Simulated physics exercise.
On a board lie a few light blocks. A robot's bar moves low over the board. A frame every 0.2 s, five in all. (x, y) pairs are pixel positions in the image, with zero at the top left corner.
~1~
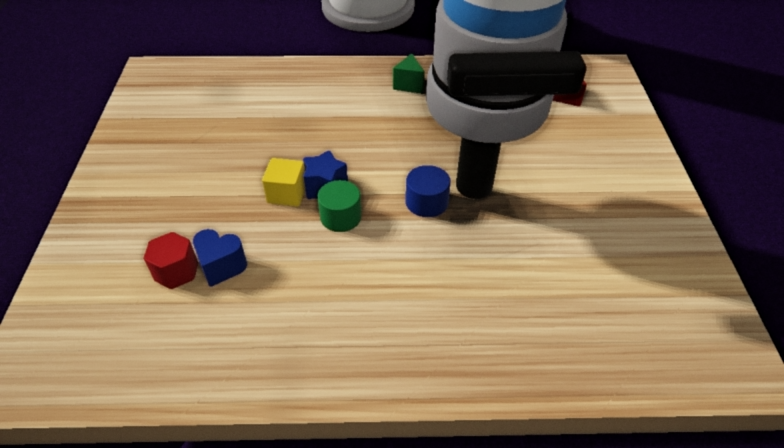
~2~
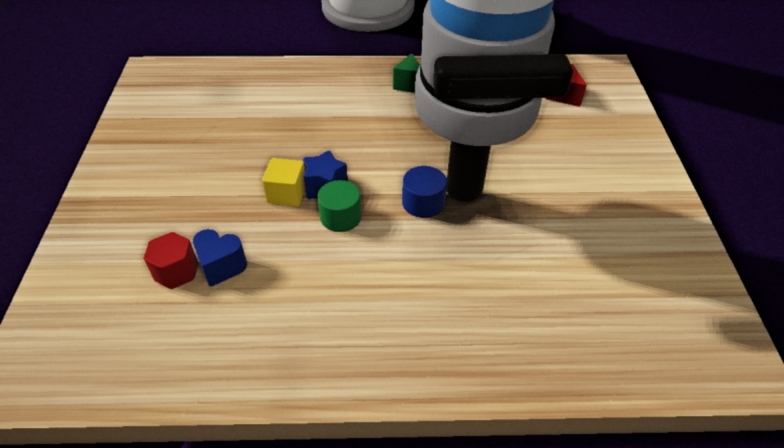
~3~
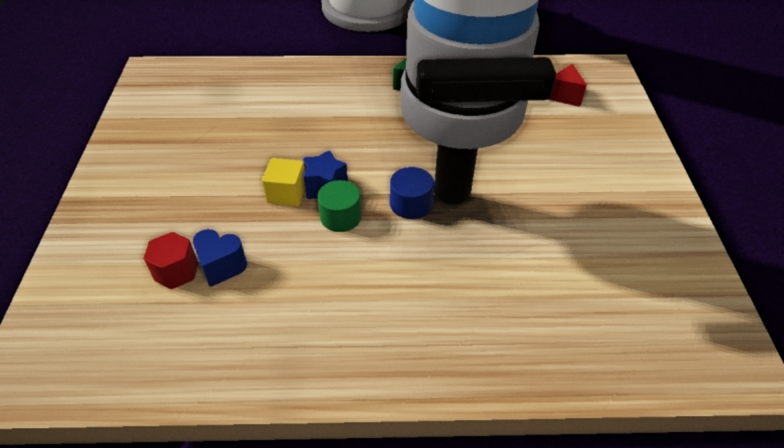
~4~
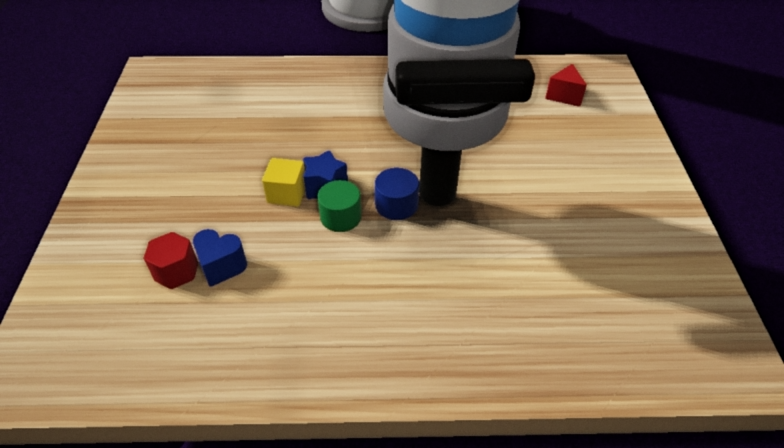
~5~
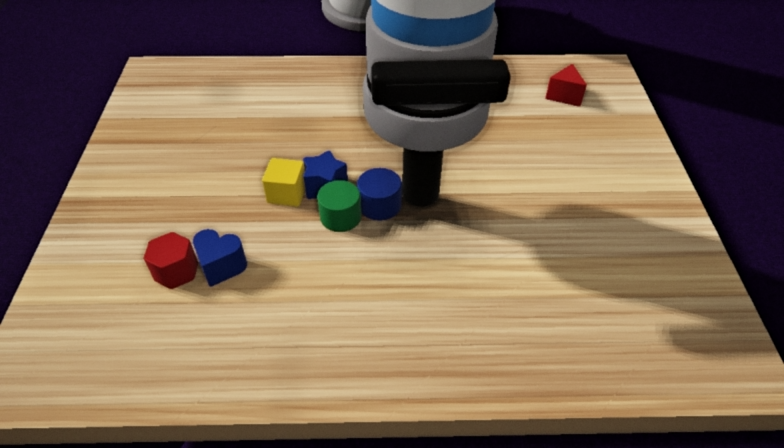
On a wooden board scattered with small coloured blocks, a robot arm's black bar pushed the blue cylinder steadily left until it was right beside the green cylinder, while the other blocks stayed put.
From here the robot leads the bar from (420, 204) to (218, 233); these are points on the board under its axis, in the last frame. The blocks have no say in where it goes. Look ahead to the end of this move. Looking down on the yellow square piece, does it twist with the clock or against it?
The block turns counter-clockwise.
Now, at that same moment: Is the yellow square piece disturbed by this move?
Once the path ends, it is somewhere new.
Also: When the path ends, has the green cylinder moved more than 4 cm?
In short: Yes.
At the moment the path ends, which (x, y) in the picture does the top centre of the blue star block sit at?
In the picture, that point is around (302, 149).
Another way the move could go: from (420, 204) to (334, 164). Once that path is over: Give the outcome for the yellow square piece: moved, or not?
If the bar follows that path, the yellow square piece ends up shifted.
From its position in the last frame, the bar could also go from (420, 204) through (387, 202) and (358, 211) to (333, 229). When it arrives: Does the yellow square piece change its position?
Yes, it checks out.
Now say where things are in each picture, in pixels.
In the first picture, bar's lower end (474, 186); yellow square piece (283, 170); blue star block (323, 165); green cylinder (339, 194); blue cylinder (429, 179).
In the second picture, bar (464, 189); blue cylinder (425, 180).
In the third picture, bar (452, 192); blue cylinder (412, 181).
In the fourth picture, bar (438, 193); blue cylinder (397, 182).
In the fifth picture, bar (421, 194); yellow square piece (283, 170); blue star block (323, 165); green cylinder (339, 194); blue cylinder (380, 182).
The first path, step by step. One third of the way, bar (354, 204); yellow square piece (268, 166), turned 30° anticlockwise; blue star block (306, 155), turned 40° clockwise; green cylinder (282, 203); blue cylinder (316, 180).
Two thirds of the way, bar (285, 214); yellow square piece (248, 154), turned 65° anticlockwise; blue star block (302, 149), turned 75° clockwise; green cylinder (241, 210); blue cylinder (272, 174).
At the end, bar (215, 223); yellow square piece (247, 152), turned 65° anticlockwise; blue star block (302, 149), turned 75° clockwise; green cylinder (167, 221); blue cylinder (269, 174).
